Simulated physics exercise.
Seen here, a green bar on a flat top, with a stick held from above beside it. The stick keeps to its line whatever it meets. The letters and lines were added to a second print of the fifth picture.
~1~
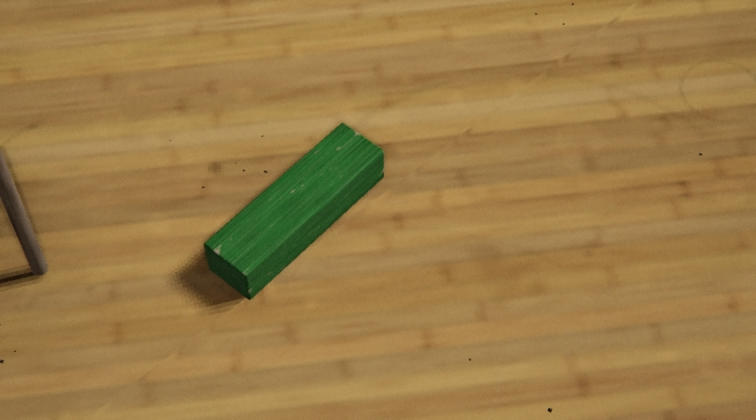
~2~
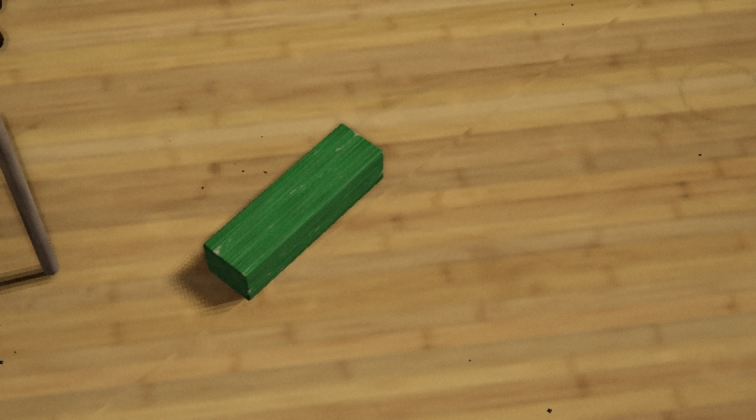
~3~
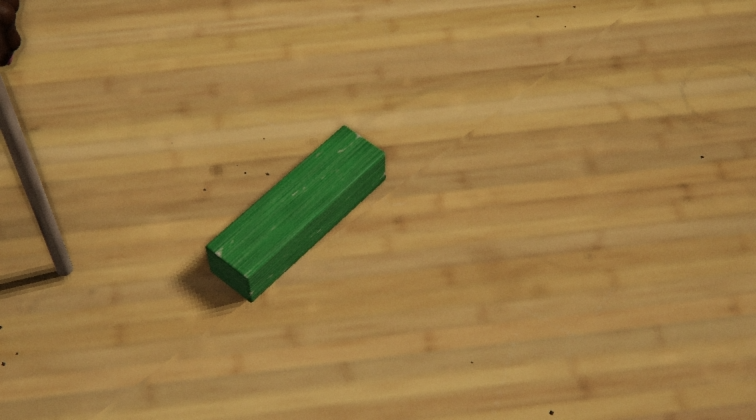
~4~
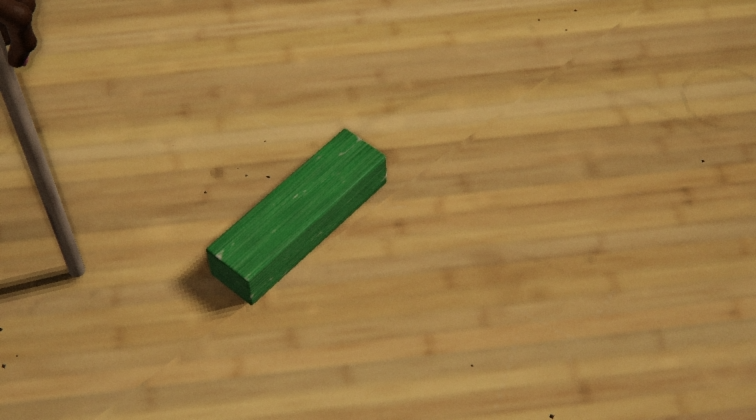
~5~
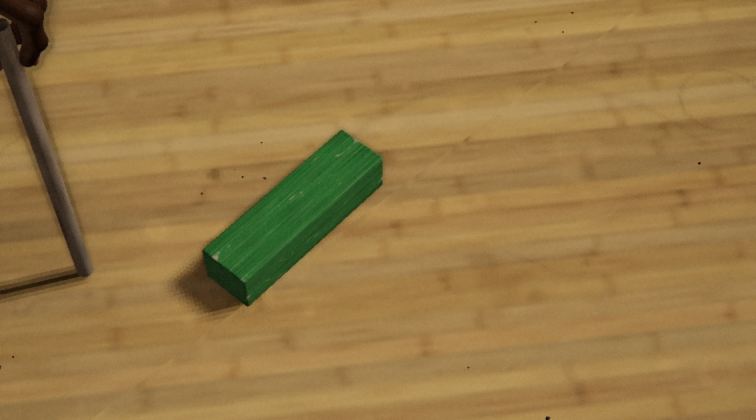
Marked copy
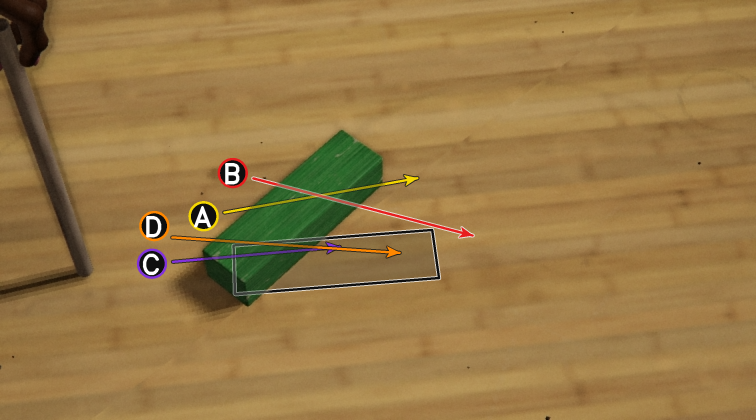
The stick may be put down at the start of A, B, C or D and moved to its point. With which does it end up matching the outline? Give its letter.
With B it matches the outline.
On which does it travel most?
That is D.
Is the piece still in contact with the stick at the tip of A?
At the end, no.
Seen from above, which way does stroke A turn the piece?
It turns clockwise.
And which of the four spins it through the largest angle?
Stroke D.
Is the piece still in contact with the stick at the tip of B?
At the end, no.
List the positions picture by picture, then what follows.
In the first frame, green bar (296, 196).
In the second frame, green bar (296, 196).
In the third frame, green bar (298, 198).
In the fourth frame, green bar (298, 201).
In the fifth frame, green bar (295, 202).
On the marked copy, A from (224, 213) to (418, 178); B from (253, 178) to (473, 236); C from (173, 262) to (340, 247); D from (172, 237) to (400, 253).
With B. Early on, foot of the stick (330, 200), piece (314, 215).
Further on, foot of the stick (411, 221), piece (331, 235).
At the end, foot of the stick (473, 237), piece (332, 238); it fills the outline.
As for the rest, A leaves the piece out of the outline, at (321, 219); C leaves the piece out of the outline, at (375, 207); D leaves the piece out of the outline, at (427, 204).
